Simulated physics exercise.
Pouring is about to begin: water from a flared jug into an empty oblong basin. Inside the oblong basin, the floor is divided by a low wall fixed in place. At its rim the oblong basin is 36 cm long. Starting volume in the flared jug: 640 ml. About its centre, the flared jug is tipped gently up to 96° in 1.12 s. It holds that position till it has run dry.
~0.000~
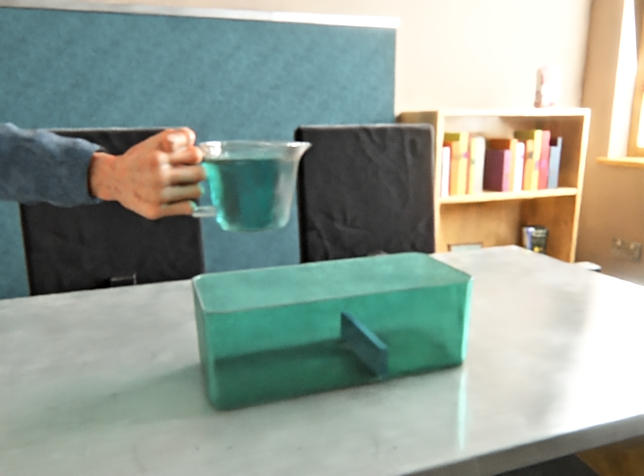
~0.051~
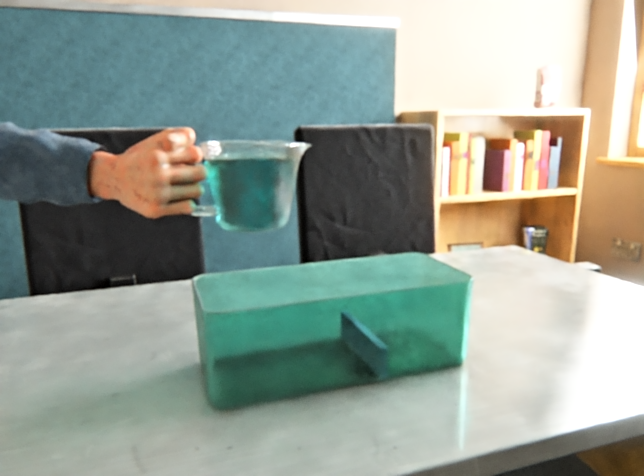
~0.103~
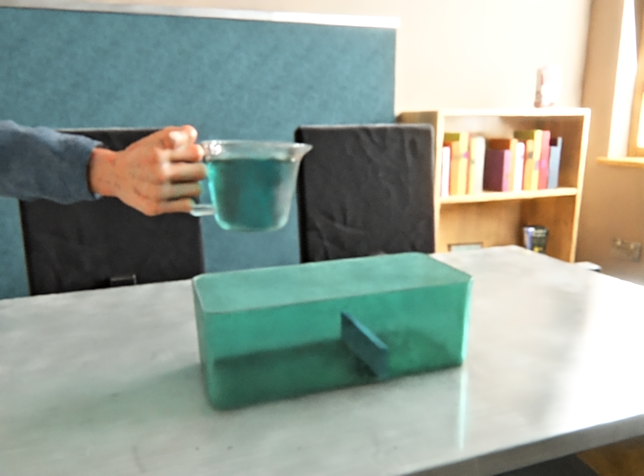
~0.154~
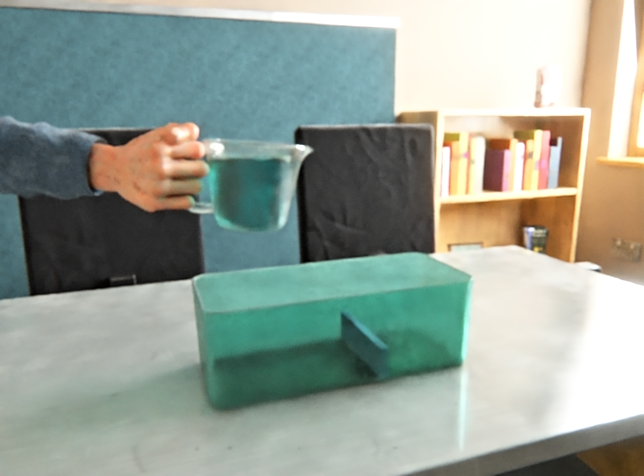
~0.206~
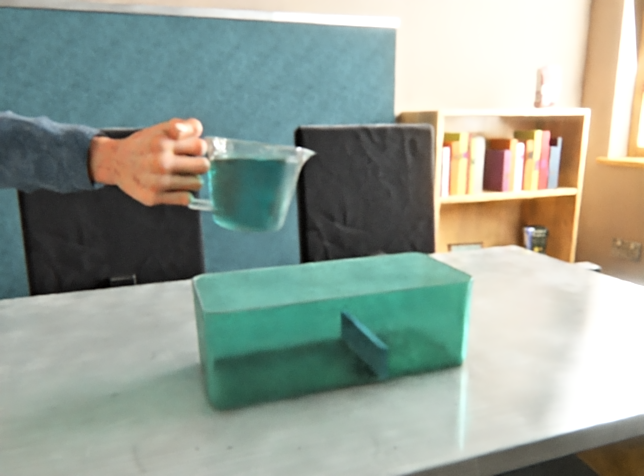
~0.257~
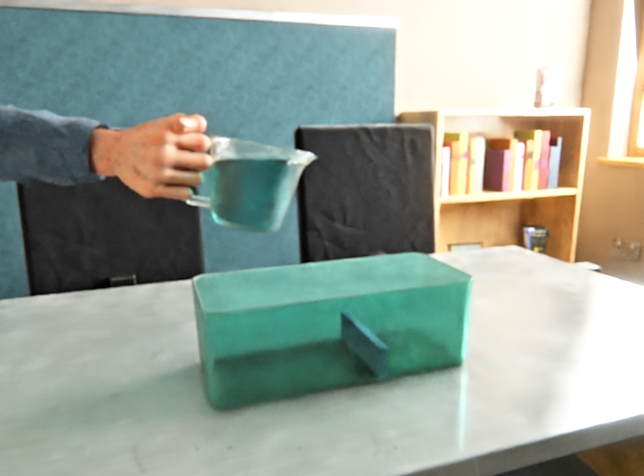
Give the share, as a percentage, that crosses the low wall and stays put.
Around 35 %.
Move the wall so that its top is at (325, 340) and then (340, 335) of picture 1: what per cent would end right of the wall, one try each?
In order, 90 and 80 per cent.
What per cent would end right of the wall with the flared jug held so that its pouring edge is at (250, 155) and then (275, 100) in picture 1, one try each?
Try 1: Approx. 5 %; try 2: Approx. 5 %.
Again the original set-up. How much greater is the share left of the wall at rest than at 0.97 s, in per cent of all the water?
I'd put it near 28 percent.
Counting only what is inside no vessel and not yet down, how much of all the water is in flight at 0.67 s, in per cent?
Near 20 per cent at that moment.
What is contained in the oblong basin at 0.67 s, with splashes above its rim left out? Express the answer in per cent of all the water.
10 %, give or take.
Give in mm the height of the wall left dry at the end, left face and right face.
The left comes to roughly 30 mm and the right to roughly 30 mm.
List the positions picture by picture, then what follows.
In the first frame, tilt 0°; pouring edge (311, 143); surface from (205, 158) to (295, 156); the oblong basin's rim runs from (197, 295) to (447, 266); the wall's top is at (362, 328).
In the second frame, tilt 0°; pouring edge (311, 144); surface from (205, 158) to (295, 155).
In the third frame, tilt 2°; pouring edge (312, 146); surface from (206, 157) to (295, 155).
In the fourth frame, tilt 4°; pouring edge (313, 148); surface from (207, 156) to (297, 157).
In the fifth frame, tilt 8°; pouring edge (315, 152); surface from (209, 157) to (300, 156).
In the sixth frame, tilt 12°; pouring edge (317, 157); surface from (211, 159) to (305, 158).
Then, 0.67 s in, the tilt is 62° and 69 per cent is still to pour, 4 is left of the wall and 7 right of it.
Then, 0.97 s in, the tilt is 92° and 17 per cent is still to pour, 35 is left of the wall and 33 right of it.
Then, 1.28 s in, the tilt is 96° and 1 per cent is still to pour, 63 is left of the wall and 34 right of it.
Then, 1.62 s in, the tilt is 96° and 0 per cent is still to pour, 64 is left of the wall and 35 right of it.
Finally, 64 per cent lies left of the wall, 35 right of it and 1 outside.
